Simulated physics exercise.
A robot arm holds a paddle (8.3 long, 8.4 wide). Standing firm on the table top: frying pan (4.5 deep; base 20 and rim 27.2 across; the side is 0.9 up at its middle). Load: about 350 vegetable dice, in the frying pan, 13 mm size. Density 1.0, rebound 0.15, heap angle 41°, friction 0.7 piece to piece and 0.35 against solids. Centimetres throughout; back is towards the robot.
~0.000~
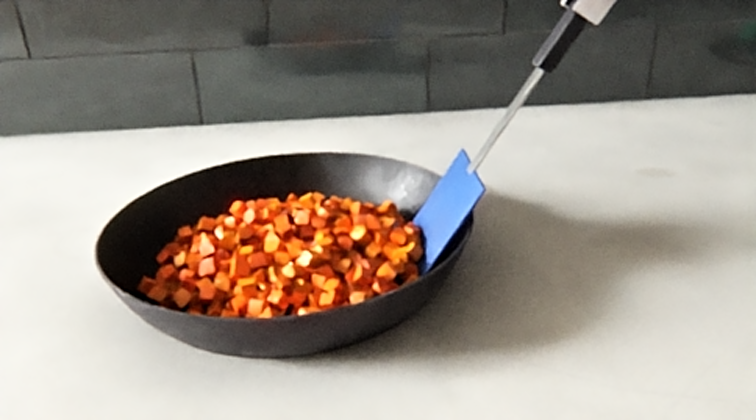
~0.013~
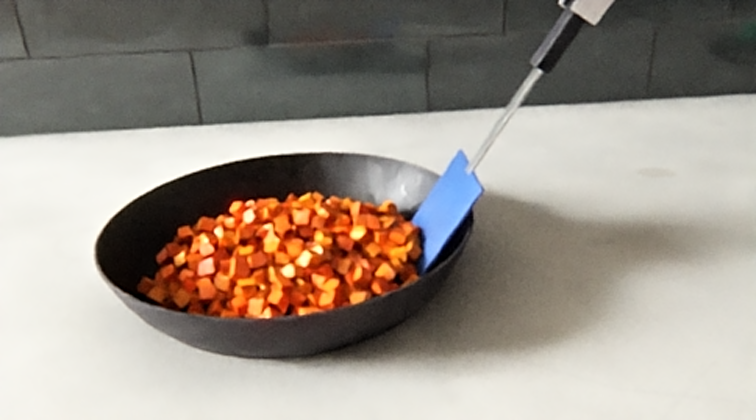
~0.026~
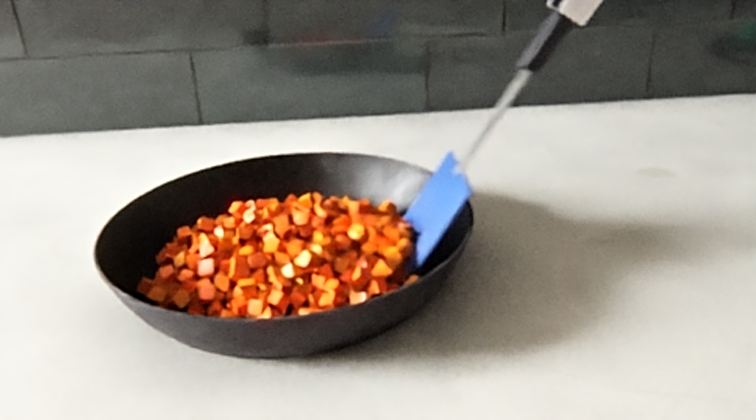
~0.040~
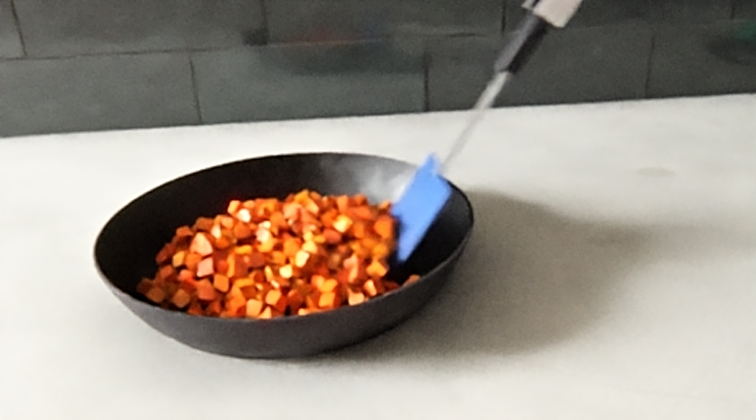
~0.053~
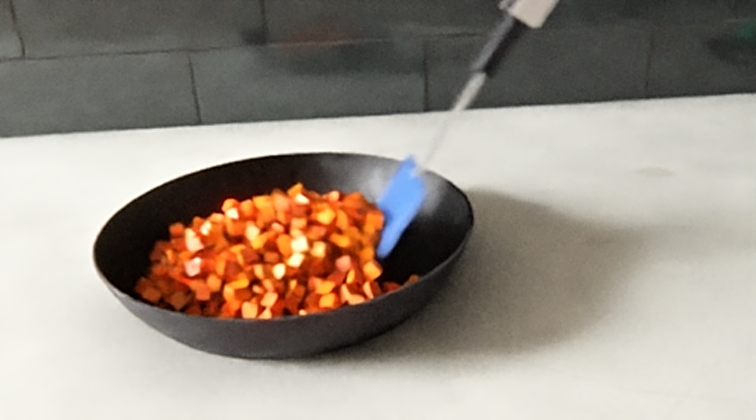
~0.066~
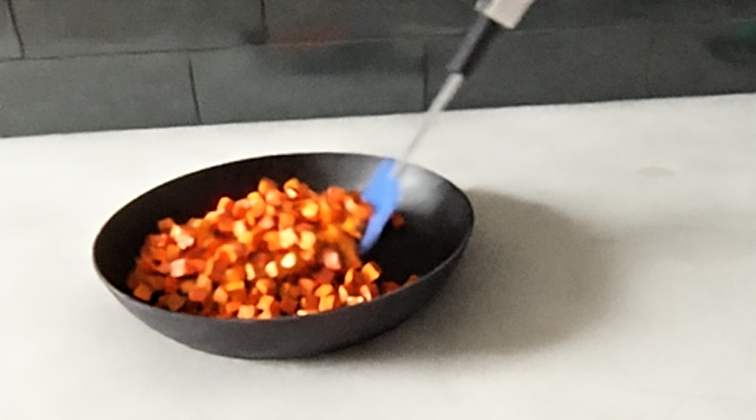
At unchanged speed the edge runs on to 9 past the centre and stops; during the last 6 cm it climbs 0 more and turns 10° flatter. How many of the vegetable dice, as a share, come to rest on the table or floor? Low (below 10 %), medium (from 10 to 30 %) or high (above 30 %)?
Share on the table or floor: Medium (from 10 to 30 %).
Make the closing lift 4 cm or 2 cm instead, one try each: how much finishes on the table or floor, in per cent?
About 30 and 30 per cent.
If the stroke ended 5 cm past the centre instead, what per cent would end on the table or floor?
In that case some 5 per cent.
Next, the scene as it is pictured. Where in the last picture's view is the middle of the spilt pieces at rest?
At about (63, 267).
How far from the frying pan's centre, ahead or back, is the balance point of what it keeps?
About 5.0 cm ahead.
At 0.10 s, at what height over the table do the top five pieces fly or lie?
Roughly 6 cm.
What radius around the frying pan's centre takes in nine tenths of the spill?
About 25 cm.
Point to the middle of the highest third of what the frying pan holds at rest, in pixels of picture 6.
At about (159, 241).
After 0.10 s, sloping 57°, highest piece 7 above the table; 351 in the frying pan.
After 0.13 s, sloping 54°, highest piece 8 above the table; 351 in the frying pan.
After 0.35 s, sloping 47°, highest piece 9 above the table; 292 in the frying pan, 48 on the table or floor, 11 on the blade or in flight.
After 1.40 s, sloping 47°, highest piece 5 above the table; 291 in the frying pan, 60 on the table or floor.
In the end, 291 in the frying pan, 60 on the table or floor. That is 17 % on the table or floor.
